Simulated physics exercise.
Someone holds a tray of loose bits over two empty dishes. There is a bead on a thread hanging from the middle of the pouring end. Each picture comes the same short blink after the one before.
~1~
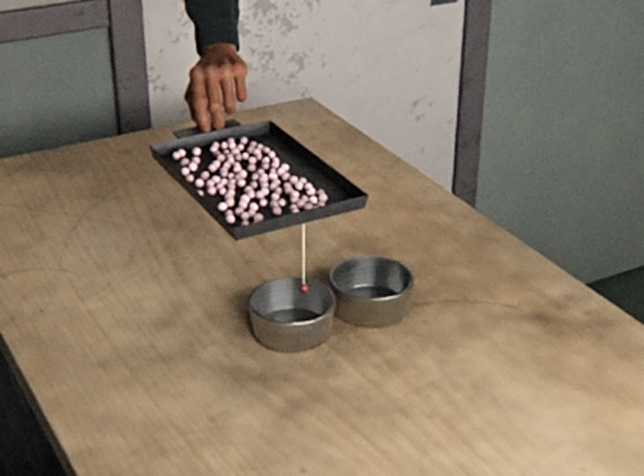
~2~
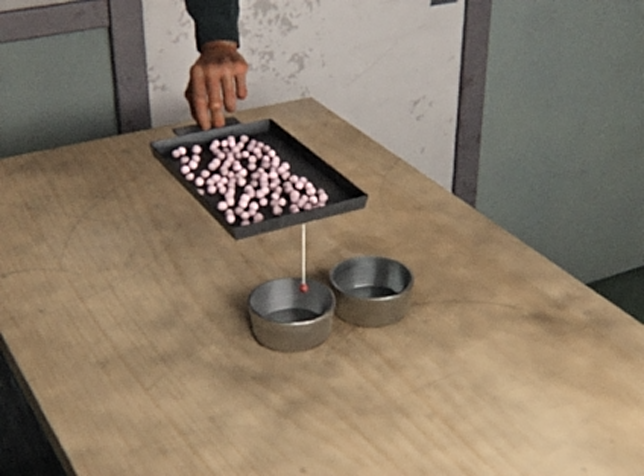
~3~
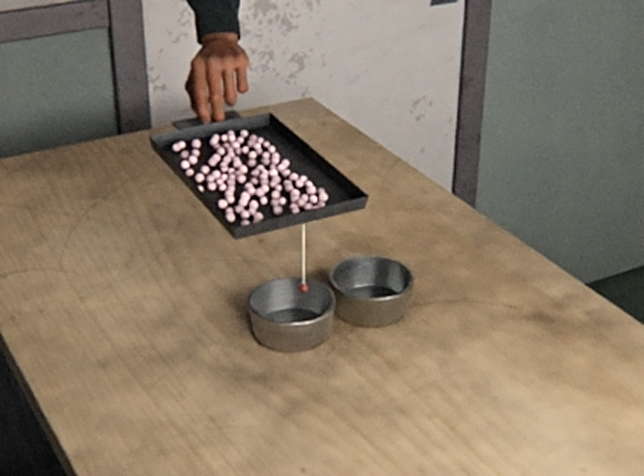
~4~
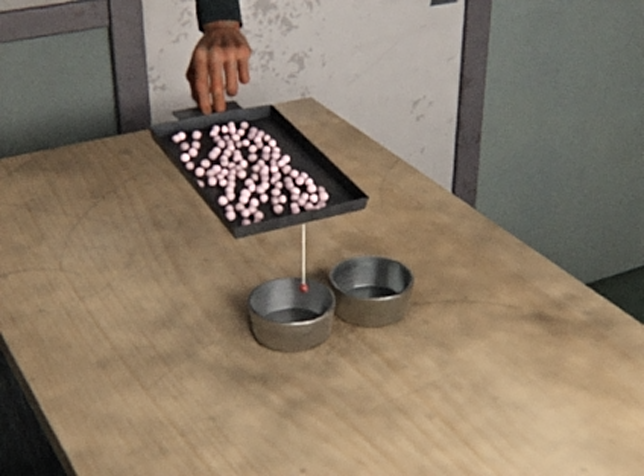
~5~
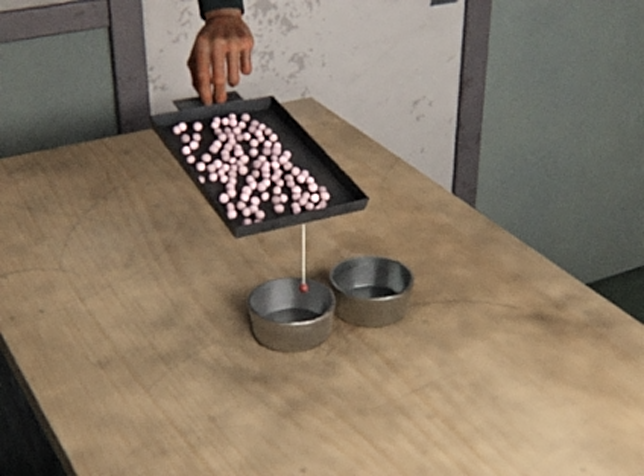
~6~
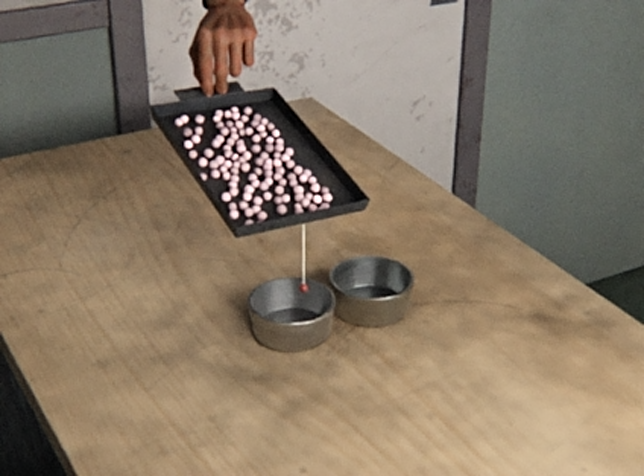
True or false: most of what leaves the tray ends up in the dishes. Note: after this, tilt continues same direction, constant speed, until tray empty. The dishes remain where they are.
False.
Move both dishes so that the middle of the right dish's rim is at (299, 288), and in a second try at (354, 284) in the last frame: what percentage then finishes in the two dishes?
Around 0 and then 40 per cent.
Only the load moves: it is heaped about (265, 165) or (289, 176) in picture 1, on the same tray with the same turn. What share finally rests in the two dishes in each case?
In order, 30 % then 10 %.
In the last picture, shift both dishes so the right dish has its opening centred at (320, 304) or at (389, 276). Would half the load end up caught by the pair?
Result, first setup: A minority share; second setup: A minority share.
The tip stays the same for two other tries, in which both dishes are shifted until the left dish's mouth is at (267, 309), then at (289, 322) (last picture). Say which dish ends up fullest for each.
One: The right-side dish. Two: The right-side dish.
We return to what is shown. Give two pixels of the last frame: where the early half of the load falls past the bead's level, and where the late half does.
Initially about (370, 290); subsequently about (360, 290).
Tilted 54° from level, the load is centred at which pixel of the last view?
The load is centred about (310, 191).
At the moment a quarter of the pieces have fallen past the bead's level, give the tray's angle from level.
That happens at close to 90 degrees.
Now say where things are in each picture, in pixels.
The first frame shows corners of the pouring end (235, 227) and (365, 195), level; middle of the load (255, 178), sugar pearls; left dish (312, 333); right dish (393, 308); bead on its thread (304, 288).
The second frame shows corners of the pouring end (236, 227) and (365, 195), level; middle of the load (255, 177).
The third frame shows corners of the pouring end (236, 226) and (365, 195), tipped barely, lowest at the right corner; middle of the load (256, 173).
The fourth frame shows corners of the pouring end (236, 226) and (366, 196), tipped a little, lowest at the right corner; middle of the load (256, 169).
The fifth frame shows corners of the pouring end (237, 226) and (366, 197), tipped a little, lowest at the right corner; middle of the load (257, 165).
The sixth frame shows corners of the pouring end (237, 226) and (367, 198), tipped a little, lowest at the right corner; middle of the load (260, 162), roughly a third on the move; left dish (312, 333); right dish (393, 308).
Just after the last frame, tray tipped steeply; almost all on the tray; just a few in the right dish; just a few in the air.
A moment on, tray tipped right over; roughly a third on the tray; about a tenth in the right dish; roughly a quarter outside both; roughly a third in the air.
Further on, tray tipped past a quarter turn; just a few in the left dish; roughly a quarter in the right dish; roughly two thirds outside both.
When it is over, tray tipped past a quarter turn; just a few in the left dish; roughly a quarter in the right dish; roughly two thirds outside both.
